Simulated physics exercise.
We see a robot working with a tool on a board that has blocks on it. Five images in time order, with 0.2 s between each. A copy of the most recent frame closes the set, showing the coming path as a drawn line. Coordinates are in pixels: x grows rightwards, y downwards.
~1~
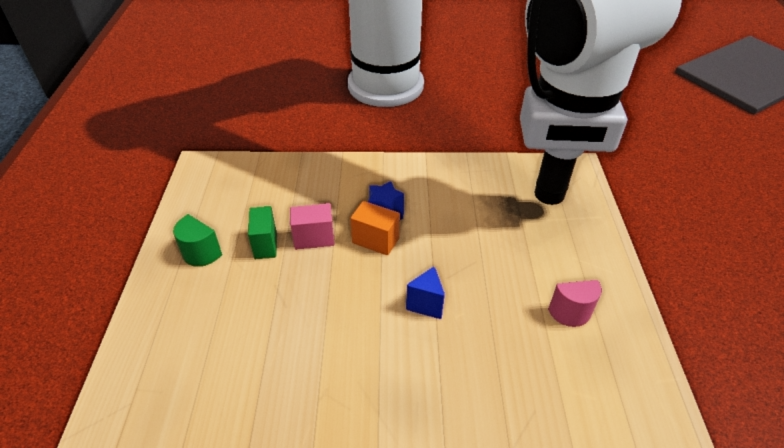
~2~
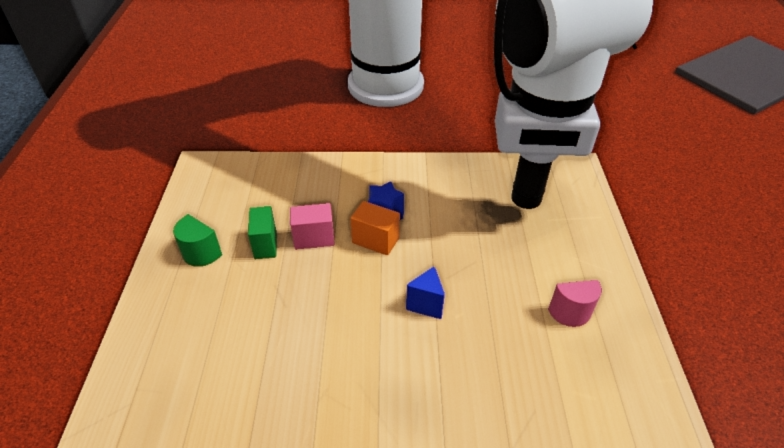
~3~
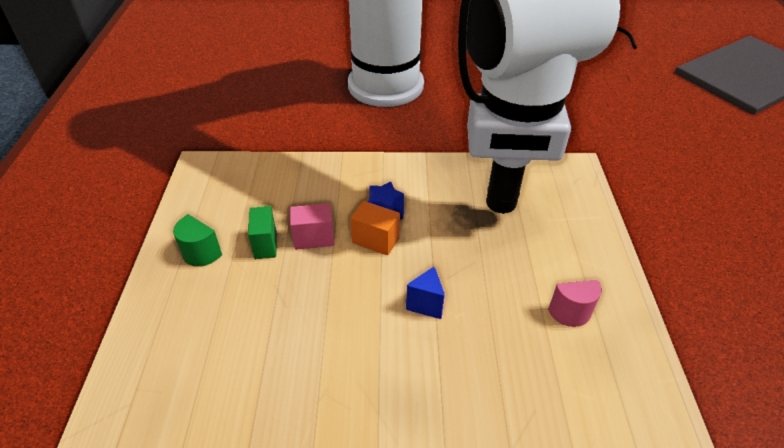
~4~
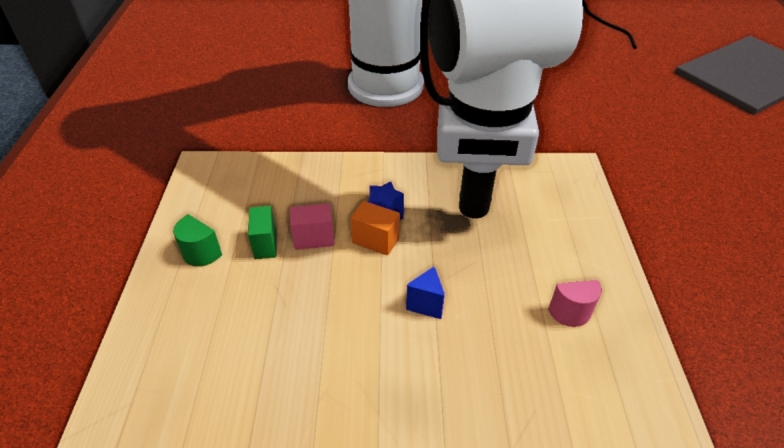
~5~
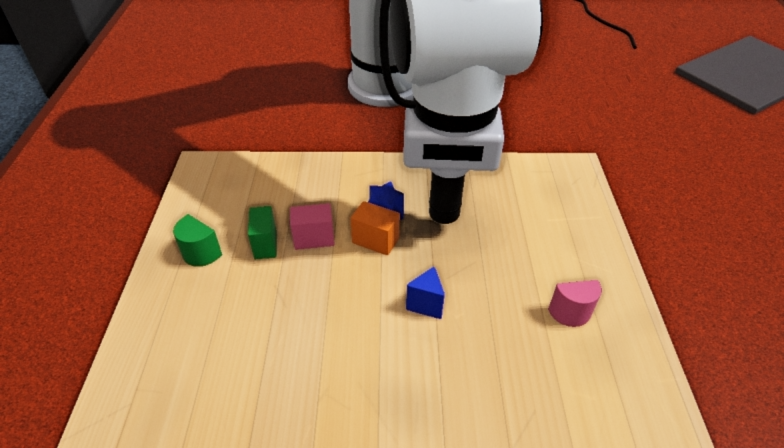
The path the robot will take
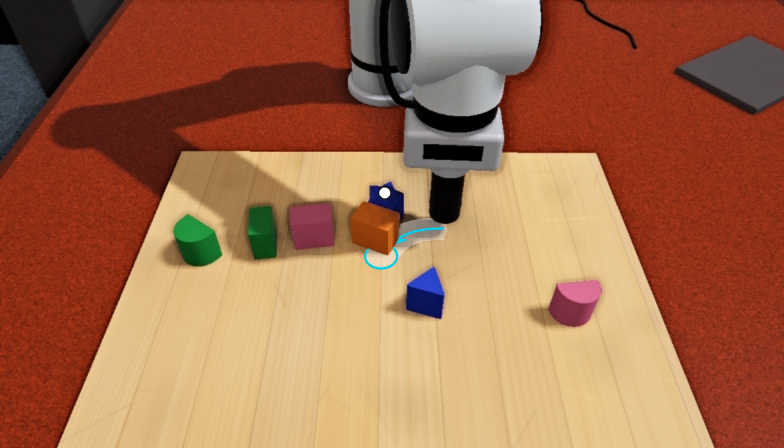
A white robot arm with a black cylindrical tool reaches over a light wooden board on a red surface, seen from above at a fixed angle. Green, pink and orange blocks line the board's upper left, with a blue star-shaped block behind the orange one, a blue triangular block near the centre and a pink rounded one at right. The arm glides steadily left and slightly nearer, its shadow sweeping over the unmoving blocks.
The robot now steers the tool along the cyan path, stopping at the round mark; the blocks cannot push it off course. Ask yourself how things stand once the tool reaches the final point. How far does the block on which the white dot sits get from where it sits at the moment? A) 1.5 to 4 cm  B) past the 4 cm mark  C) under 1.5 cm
C.
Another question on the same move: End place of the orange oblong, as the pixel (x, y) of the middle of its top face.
For the centre of its top, I'd go with (349, 224).
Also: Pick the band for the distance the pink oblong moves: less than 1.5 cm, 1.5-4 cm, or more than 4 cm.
The answer is under 1.5 cm.
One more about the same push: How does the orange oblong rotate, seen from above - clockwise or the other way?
With the clock.
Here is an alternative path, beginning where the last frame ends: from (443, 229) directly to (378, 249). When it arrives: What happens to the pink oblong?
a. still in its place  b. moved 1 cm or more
(b)
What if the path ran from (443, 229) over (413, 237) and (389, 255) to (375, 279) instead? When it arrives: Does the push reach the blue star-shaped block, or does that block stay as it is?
It will remain on its spot.
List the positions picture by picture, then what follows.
In the first picture, lower end of the tool (549, 196), tops of blocks, pink oblong (311, 214), orange oblong (375, 215), blue star-shaped block (385, 193).
In the second picture, tool (526, 200), blocks as before.
In the third picture, tool (501, 204), blocks as before.
In the fourth picture, tool (474, 209), blocks as before.
In the fifth picture, tool (444, 214), pink oblong (311, 214), orange oblong (375, 215), blue star-shaped block (385, 193).
The drawn path runs from (443, 229) through (418, 231) and (396, 240) to (381, 256); the dot is on the blue star-shaped block.
The first path, step by step. Halfway along, tool (406, 220); orange oblong (368, 216).
At the end, tool (381, 242); pink oblong not moved; orange oblong (349, 224), turned 60° clockwise; blue star-shaped block not moved.
